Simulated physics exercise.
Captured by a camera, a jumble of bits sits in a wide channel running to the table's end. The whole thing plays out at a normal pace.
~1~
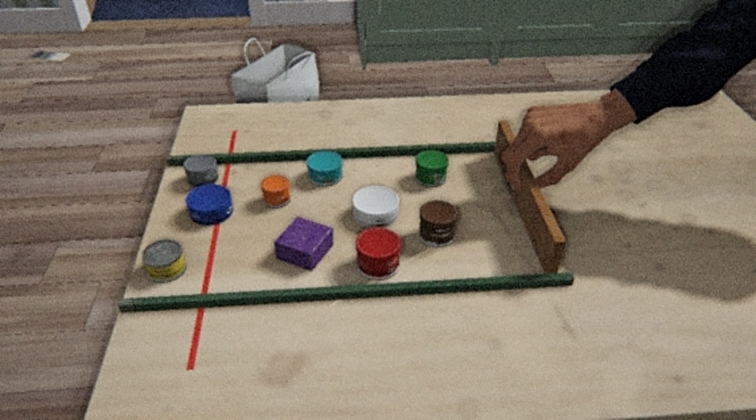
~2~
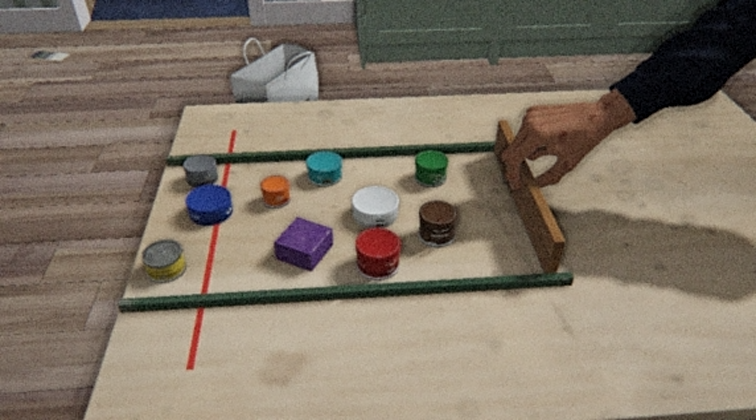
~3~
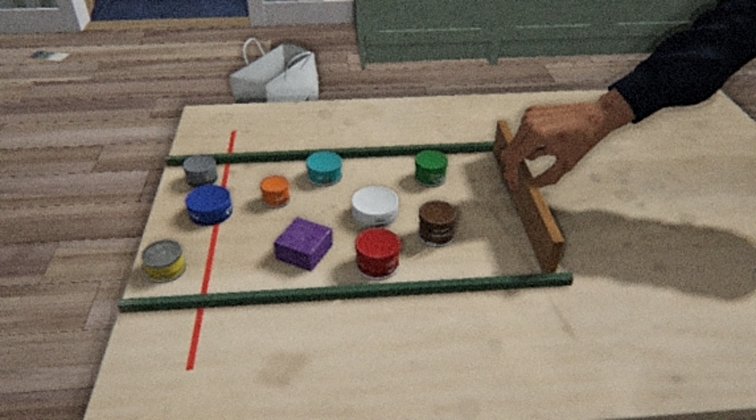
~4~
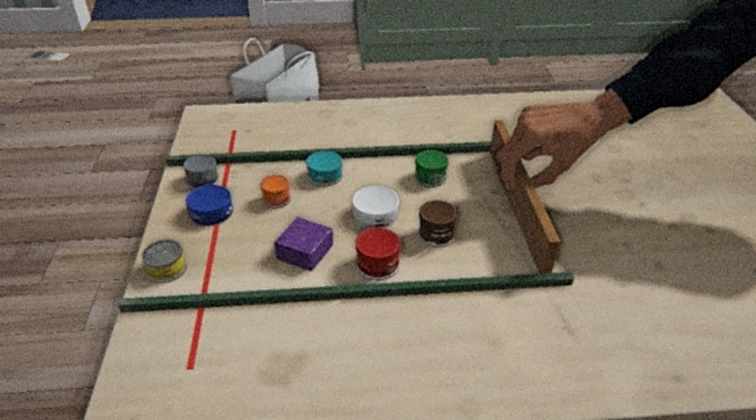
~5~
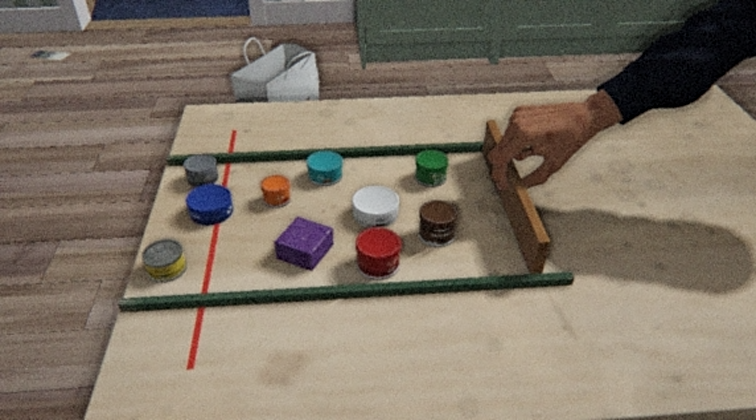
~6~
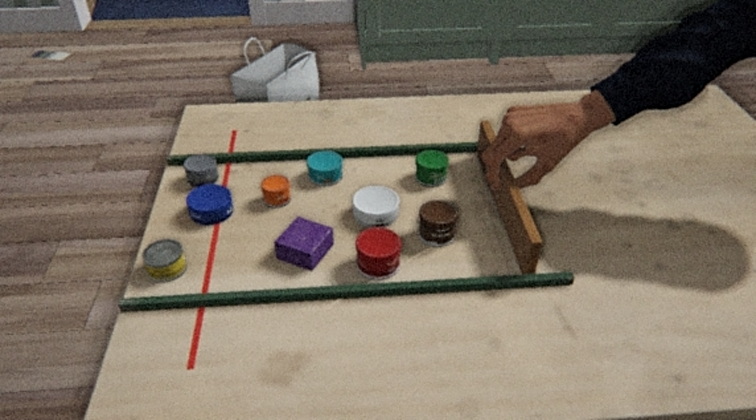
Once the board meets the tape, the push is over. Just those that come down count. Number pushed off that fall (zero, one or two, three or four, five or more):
I expect one or two pieces to come off the table.
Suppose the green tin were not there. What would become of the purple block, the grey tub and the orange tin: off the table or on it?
Purple block - safe; grey tub - safe; orange tin - safe.
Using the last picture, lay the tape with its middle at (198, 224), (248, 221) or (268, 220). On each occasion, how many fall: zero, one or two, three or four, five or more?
Lab note - count at each position: 3 or 4; no fall at all; none.
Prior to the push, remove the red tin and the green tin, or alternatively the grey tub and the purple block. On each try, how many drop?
Counts - first: 0; second: 0.
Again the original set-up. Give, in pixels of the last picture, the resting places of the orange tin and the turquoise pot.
You'll find the orange tin at roughly (175, 196) and the turquoise pot at roughly (199, 167).
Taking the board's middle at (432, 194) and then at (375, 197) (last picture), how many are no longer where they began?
First 2, after that 5.
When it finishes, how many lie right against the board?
That number would be 4.
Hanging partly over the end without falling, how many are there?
It comes to 3.
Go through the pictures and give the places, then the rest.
In the first picture, yellow pot (165, 261); grey tub (201, 171); blue tub (210, 205); board (525, 190); tape (217, 223).
In the second picture, grey tub (201, 171); turquoise pot (325, 169).
In the third picture, blue tub (209, 205); green tin (431, 169).
In the fourth picture, yellow pot (164, 261); brown tin (437, 223).
In the fifth picture, grey tub (201, 171); board (511, 191).
In the sixth picture, yellow pot (165, 260); grey tub (202, 171); blue tub (210, 205); board (505, 191); tape (218, 223).
Soon after, none off yet; yellow pot at rest near (165, 260); grey tub at rest near (202, 171); blue tub at rest near (210, 205).
Then, none off yet; yellow pot moved a little near (147, 261); grey tub moving near (193, 171); blue tub moved a little near (189, 210).
At rest, the number that fall off is one or two; fallen, yellow pot.
